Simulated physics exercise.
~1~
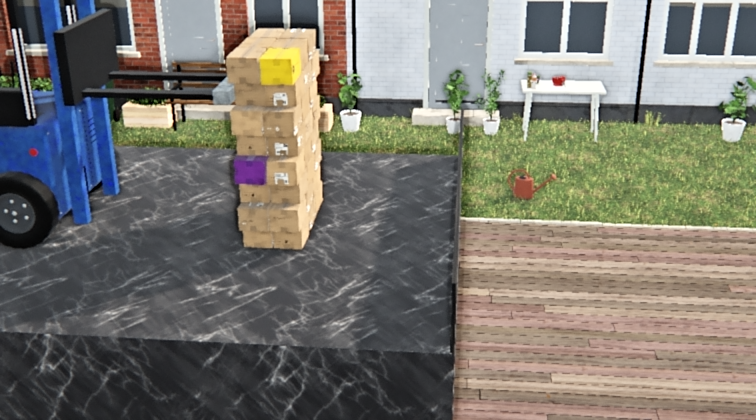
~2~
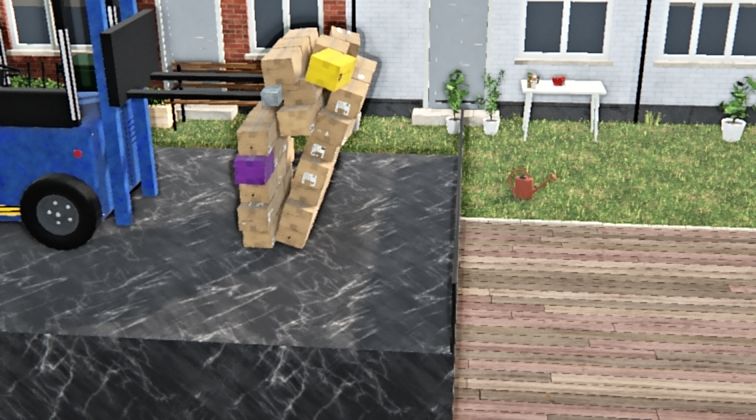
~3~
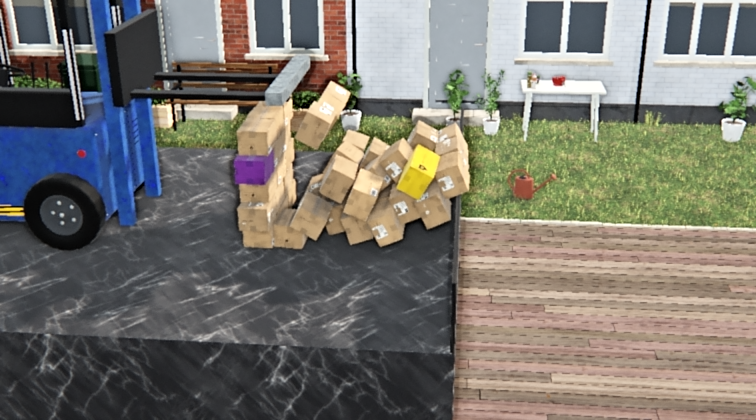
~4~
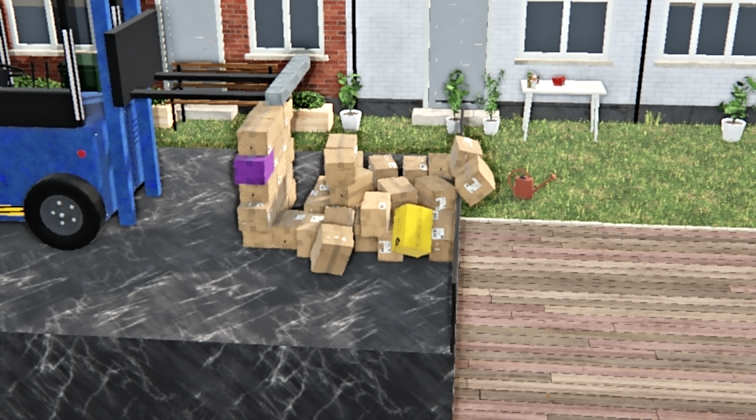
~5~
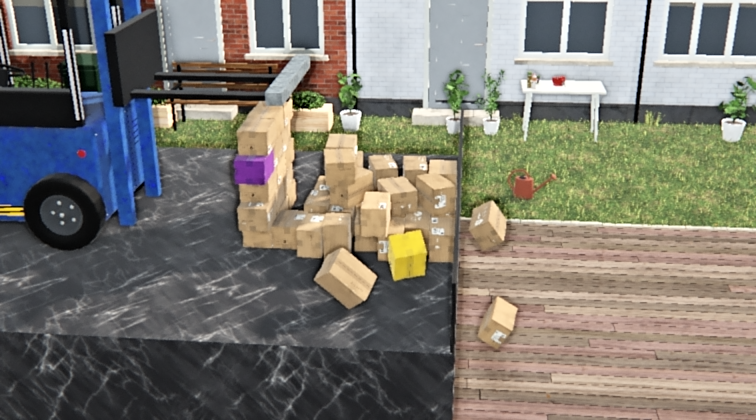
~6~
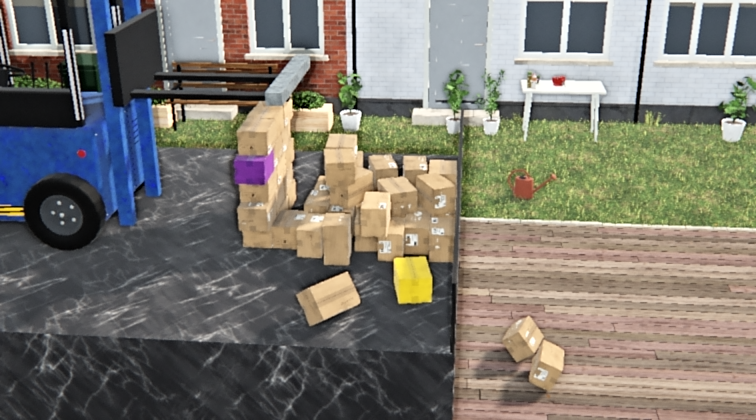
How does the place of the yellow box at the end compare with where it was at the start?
At the start it sits near the top of the tall stack, and at the end it lies on the dark marbled surface, lower and further right, in front of the heap of fallen boxes.
